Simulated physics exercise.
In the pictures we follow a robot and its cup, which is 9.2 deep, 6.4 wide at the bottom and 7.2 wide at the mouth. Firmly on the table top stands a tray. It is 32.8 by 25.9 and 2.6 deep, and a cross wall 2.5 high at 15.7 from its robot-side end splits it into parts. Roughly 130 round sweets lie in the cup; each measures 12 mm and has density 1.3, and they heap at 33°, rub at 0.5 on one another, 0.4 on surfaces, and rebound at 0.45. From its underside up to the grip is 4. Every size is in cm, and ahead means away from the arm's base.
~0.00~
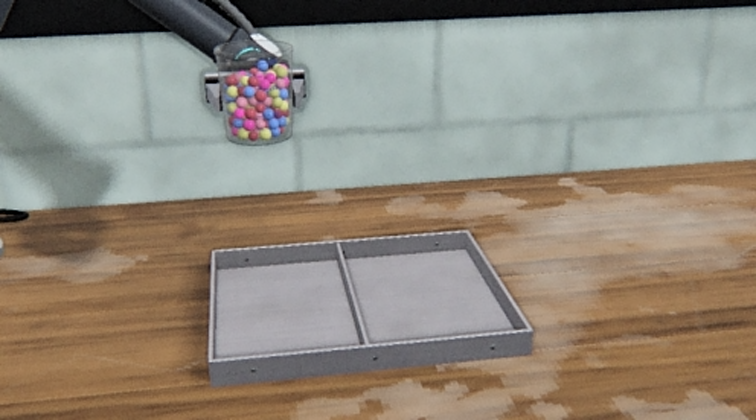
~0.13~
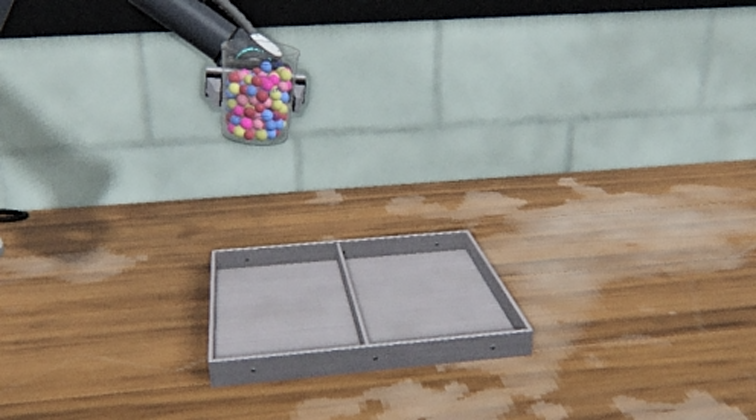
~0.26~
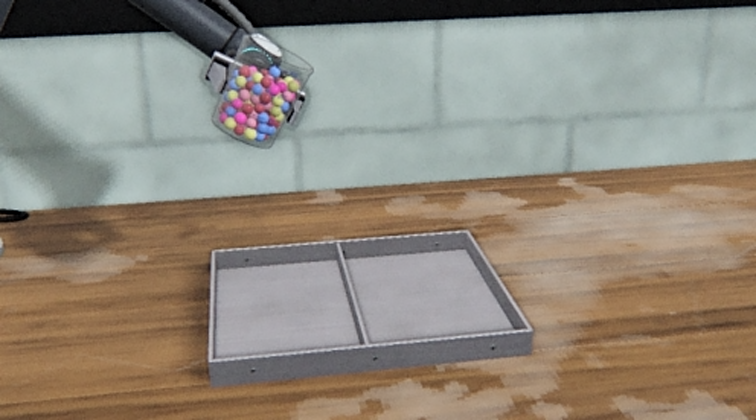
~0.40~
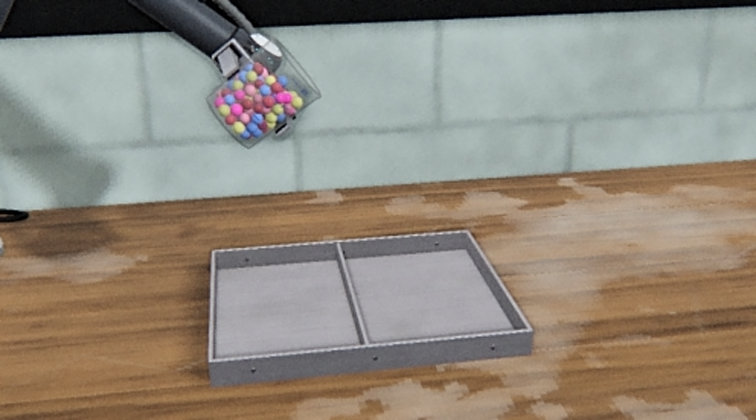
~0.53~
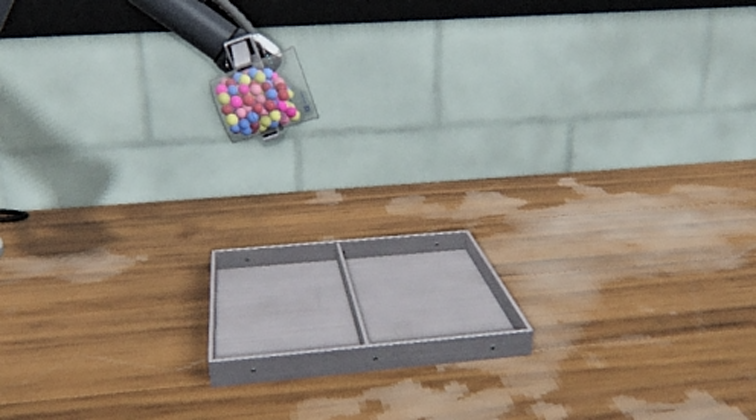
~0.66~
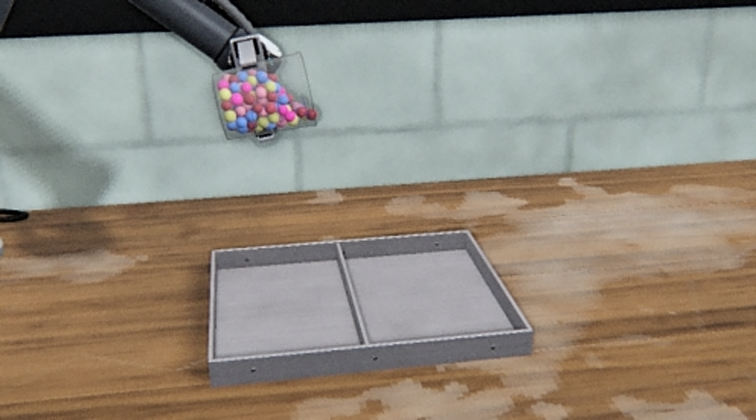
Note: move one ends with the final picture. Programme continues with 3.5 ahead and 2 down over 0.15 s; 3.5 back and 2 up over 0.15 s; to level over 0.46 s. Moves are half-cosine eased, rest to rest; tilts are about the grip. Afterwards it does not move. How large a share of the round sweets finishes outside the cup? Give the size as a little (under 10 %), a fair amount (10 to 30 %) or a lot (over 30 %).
A fair amount.
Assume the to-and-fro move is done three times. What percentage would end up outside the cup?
Near 40 per cent.
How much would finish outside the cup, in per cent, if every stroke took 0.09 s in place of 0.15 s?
30 %.
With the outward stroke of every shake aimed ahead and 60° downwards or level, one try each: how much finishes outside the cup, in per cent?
It comes to around 5 per cent on the first try and around 30 per cent on the second.
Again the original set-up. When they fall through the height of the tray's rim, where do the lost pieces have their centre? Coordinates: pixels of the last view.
About at (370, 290).
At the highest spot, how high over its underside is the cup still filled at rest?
It reaches close to 8.0 cm in the end.
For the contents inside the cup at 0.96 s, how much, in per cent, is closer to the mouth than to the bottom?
Mouth half: Close to 45 per cent.
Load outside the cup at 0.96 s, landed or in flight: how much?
Roughly 10 percent is out.
After 0.96 s, tilted 81° forward, highest piece 27 above the table; 117 in the cup, 15 in flight or on a rim.
After 1.27 s, tilted 20° forward, highest piece 30 above the table; 110 in the cup, 13 in the far-side part, 8 in the robot-side part, 1 in flight or on a rim.
After 1.62 s, level, highest piece 29 above the table; 110 in the cup, 15 in the far-side part, 7 in the robot-side part.
After 2.67 s, level, highest piece 29 above the table; 110 in the cup, 15 in the far-side part, 7 in the robot-side part.
At rest, 110 in the cup, 15 in the far-side part, 7 in the robot-side part. That is 17 % outside the cup.
